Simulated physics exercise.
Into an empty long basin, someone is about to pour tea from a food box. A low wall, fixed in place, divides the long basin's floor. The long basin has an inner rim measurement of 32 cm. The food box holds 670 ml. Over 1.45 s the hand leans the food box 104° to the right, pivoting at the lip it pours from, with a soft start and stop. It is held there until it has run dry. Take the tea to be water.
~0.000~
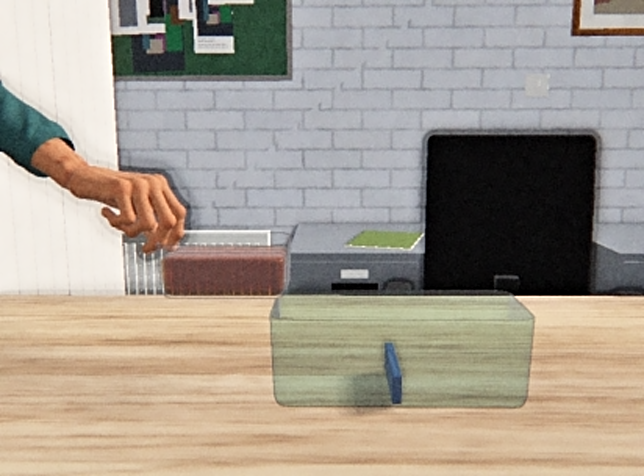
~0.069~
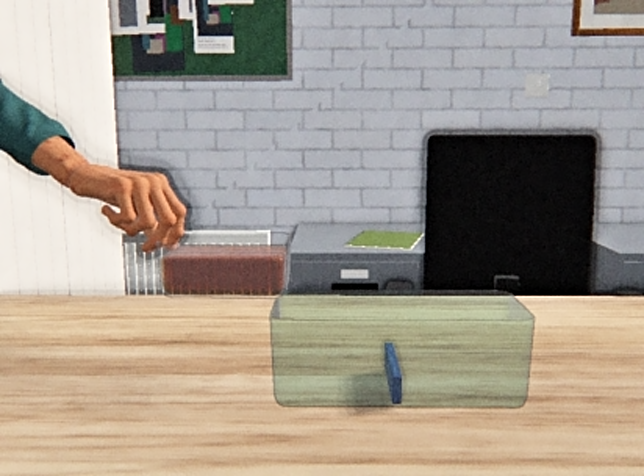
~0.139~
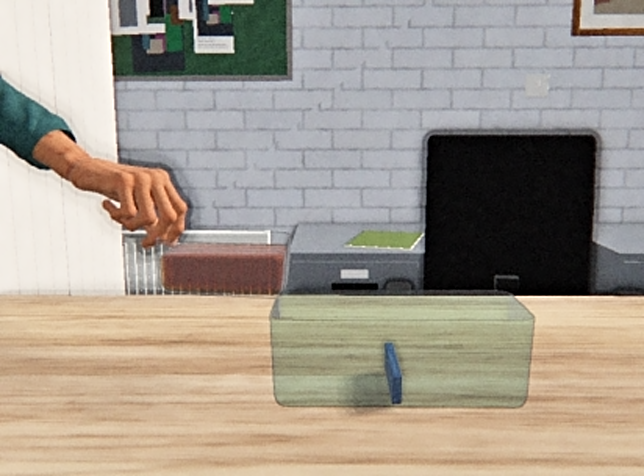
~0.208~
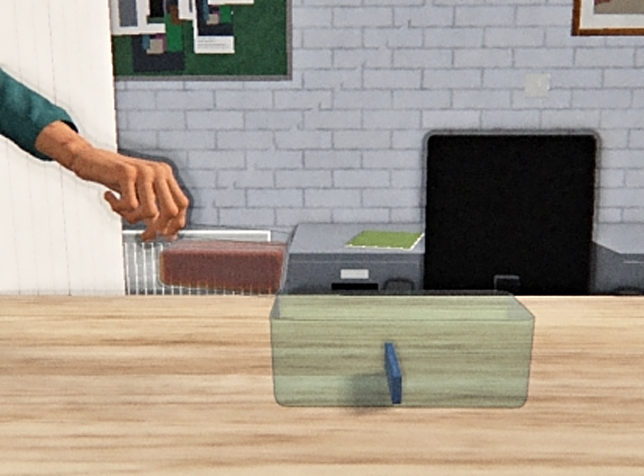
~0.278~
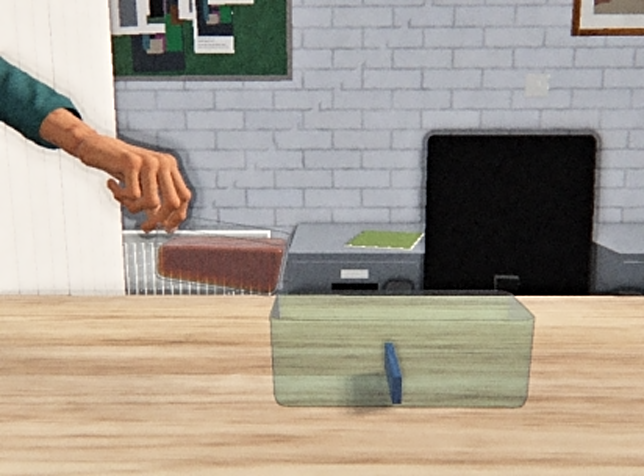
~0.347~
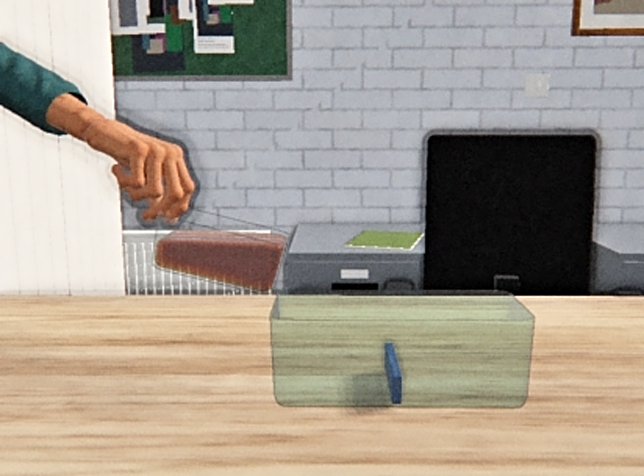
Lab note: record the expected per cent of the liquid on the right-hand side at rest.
Expected right-hand share: 14 per cent.
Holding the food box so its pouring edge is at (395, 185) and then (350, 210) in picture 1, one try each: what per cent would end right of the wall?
75 and 85 %.
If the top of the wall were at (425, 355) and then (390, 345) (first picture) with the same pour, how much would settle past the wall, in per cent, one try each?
In order, 5 and 0 per cent.
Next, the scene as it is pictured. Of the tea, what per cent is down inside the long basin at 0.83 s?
Some 26 per cent.
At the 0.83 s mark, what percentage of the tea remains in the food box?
Roughly 40 per cent.
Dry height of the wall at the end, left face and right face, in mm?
Left side: Around 6 mm. Right side: Around 32 mm.
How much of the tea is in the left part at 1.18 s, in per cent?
78 %.
Then, 0.83 s in, the tilt is 64° and 41 per cent is still to pour, 25 is left of the wall and 0 right of it.
Then, 1.18 s in, the tilt is 95° and 8 per cent is still to pour, 78 is left of the wall and 5 right of it.
Then, 1.55 s in, the tilt is 104° and 0 per cent is still to pour, 84 is left of the wall and 14 right of it.
Then, 1.95 s in, the tilt is 104° and 0 per cent is still to pour, 84 is left of the wall and 14 right of it.
Finally, 84 per cent lies left of the wall, 14 right of it and 1 outside.
